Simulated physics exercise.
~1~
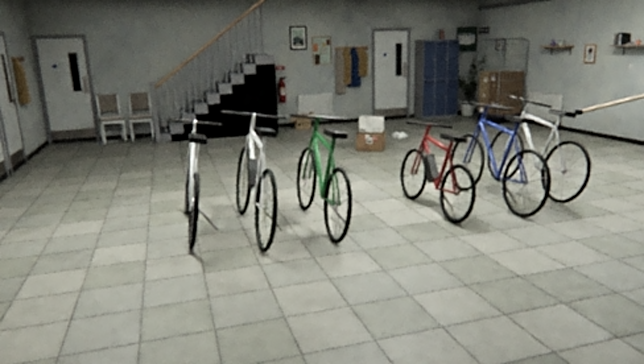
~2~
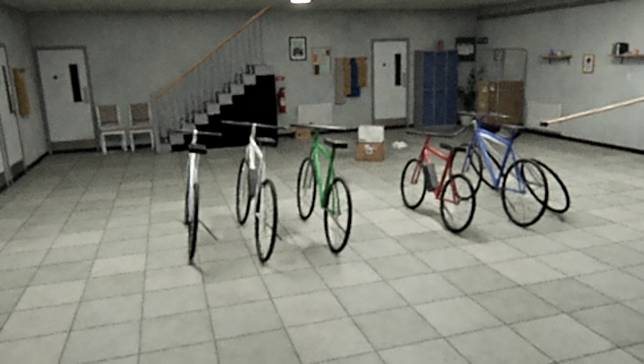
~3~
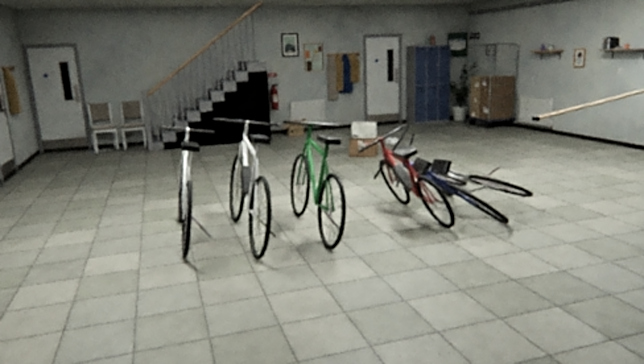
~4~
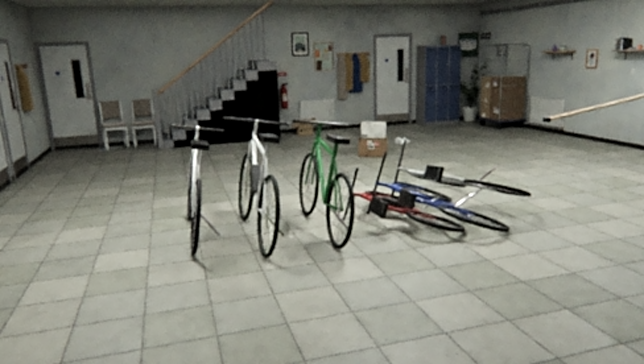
A pole poked in from the right at a row of parked bicycles, and the bike at that end toppled left into the blue one, which took down the red one, leaving all three on the floor while the green and two others stayed standing.
